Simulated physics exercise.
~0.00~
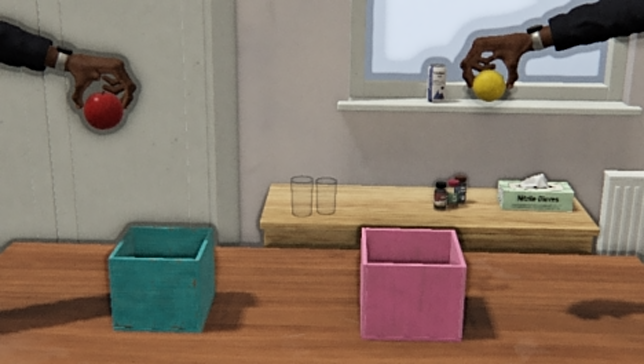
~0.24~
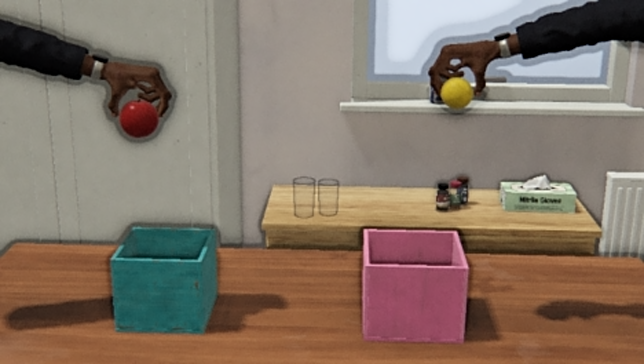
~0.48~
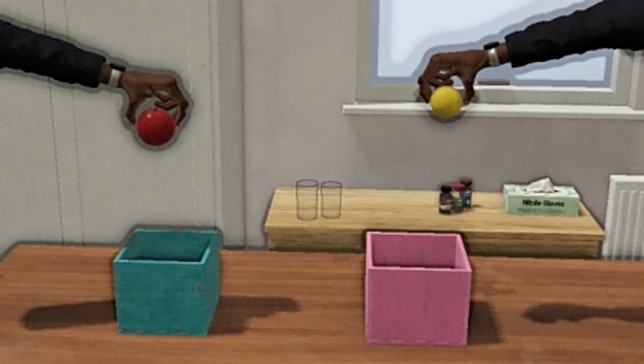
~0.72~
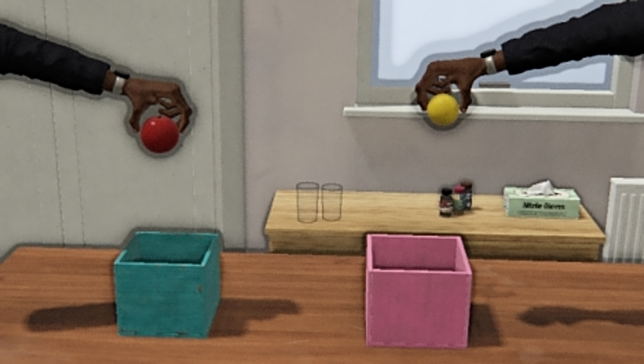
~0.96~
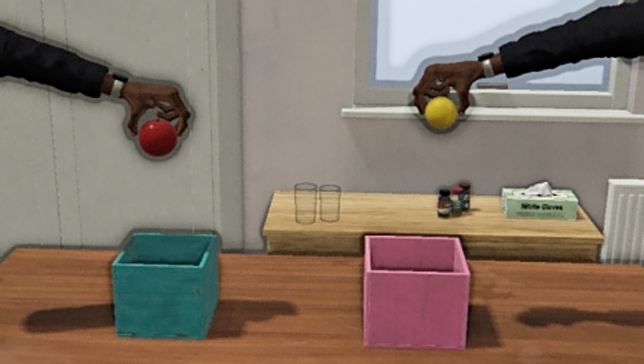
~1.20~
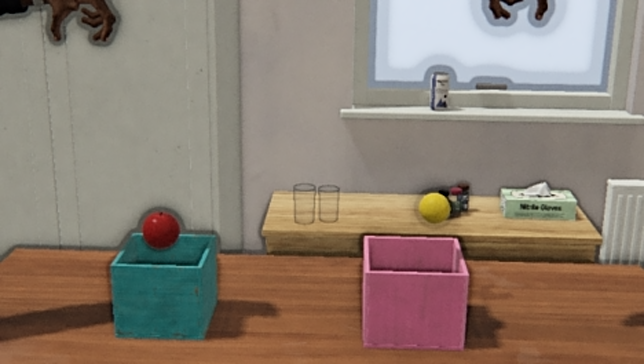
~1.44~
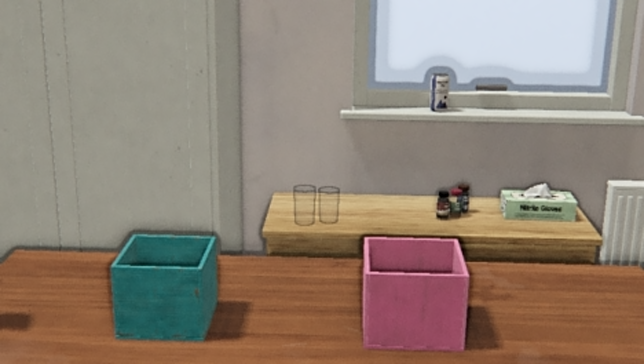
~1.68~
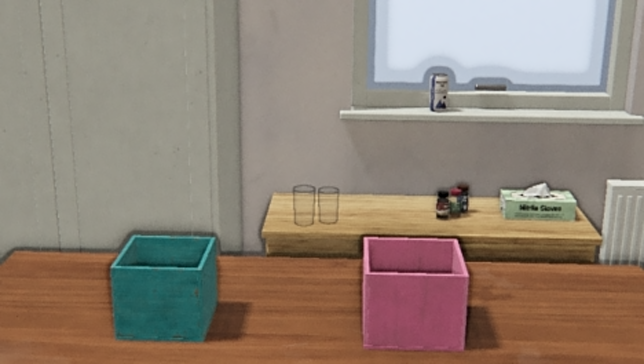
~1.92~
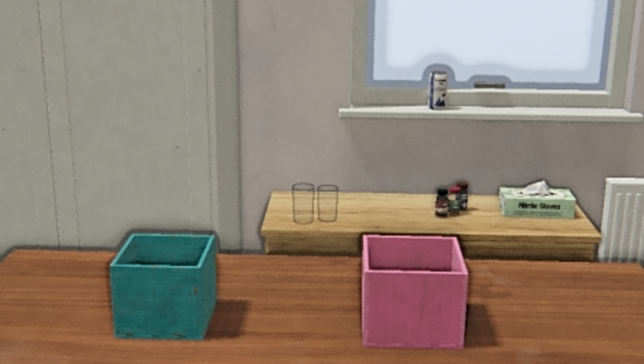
Two dark-sleeved arms reach in from either side, the left hand holding a red apple and the right a yellow lemon, above two open boxes on a wooden table. The slightly swaying view faces a teal box on the left and a pink one on the right, with glasses, small bottles and a green tissue box on a shelf behind, below a window. The hands move inward, the apple going right and the lemon left, then dip a little and pause. Both let go and draw back upward as the fruits fall together. Each drops into the box beneath it and is lost from sight, leaving both boxes standing still.
